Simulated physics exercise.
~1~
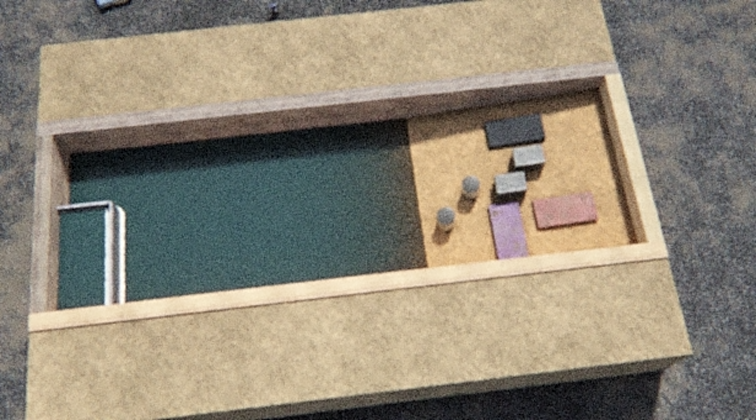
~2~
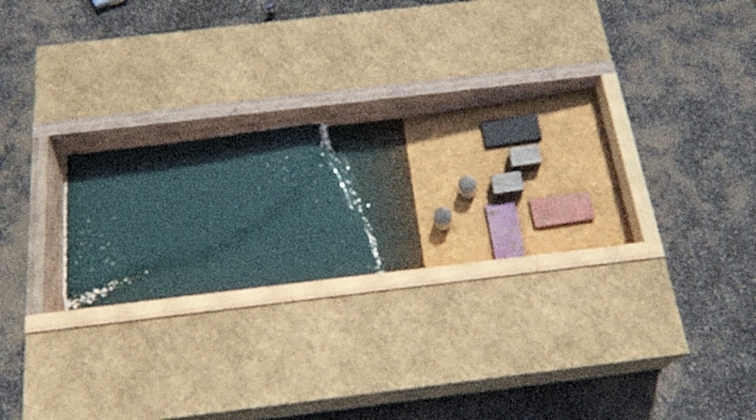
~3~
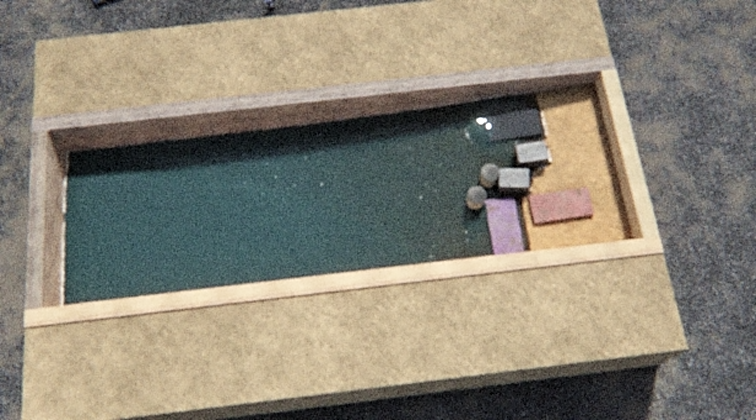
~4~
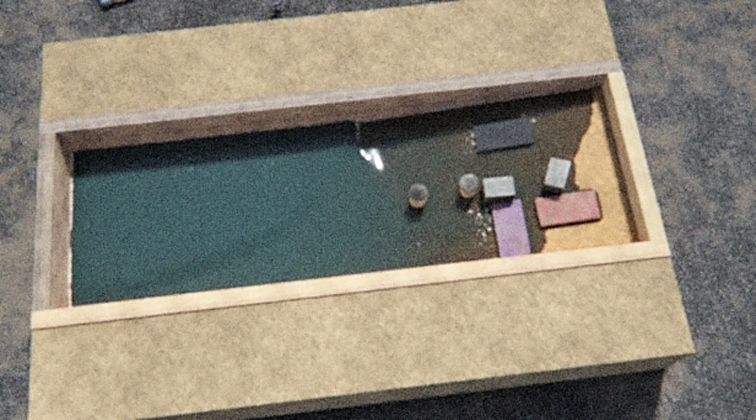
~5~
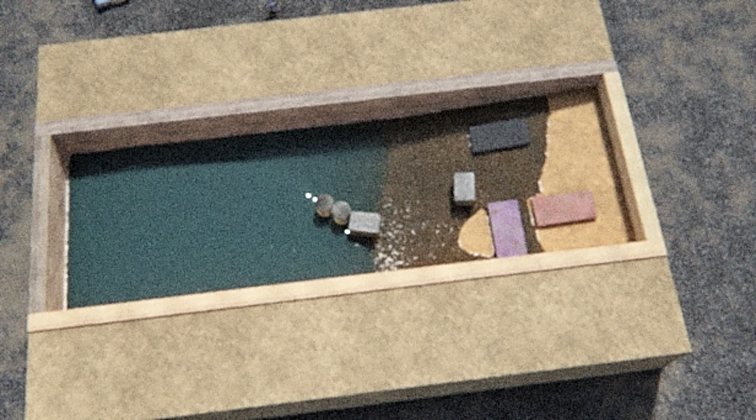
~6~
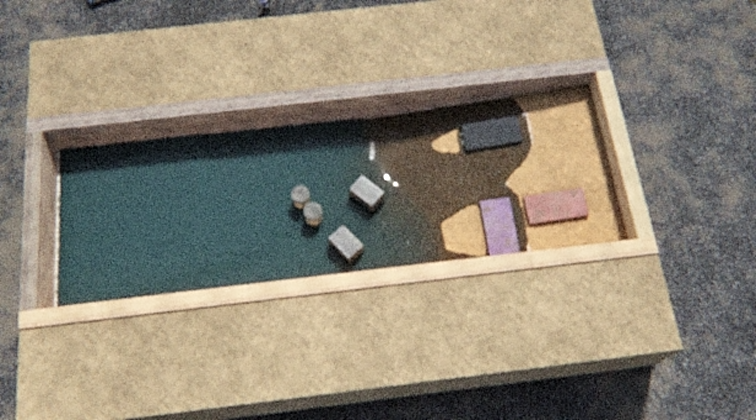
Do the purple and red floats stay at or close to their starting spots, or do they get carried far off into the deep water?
They stay at or close to their starting spots. The purple float keeps its place and the red one barely shifts.
Dark green water fills the left of a long, pale-walled trough, seen from high above, with sand sloping up on the right. On the sand lie a black slab, two grey crates, two round grey pails, a purple float and a reddish one. The barrier at the far left vanishes and a foamy wave runs right. It reaches the objects and nudges the pails and crates upslope, then the backwash draws them left, one crate trailing. Finally both pails and both crates sit in the green water, while the black slab has shifted slightly left and the two coloured floats rest on the sand.
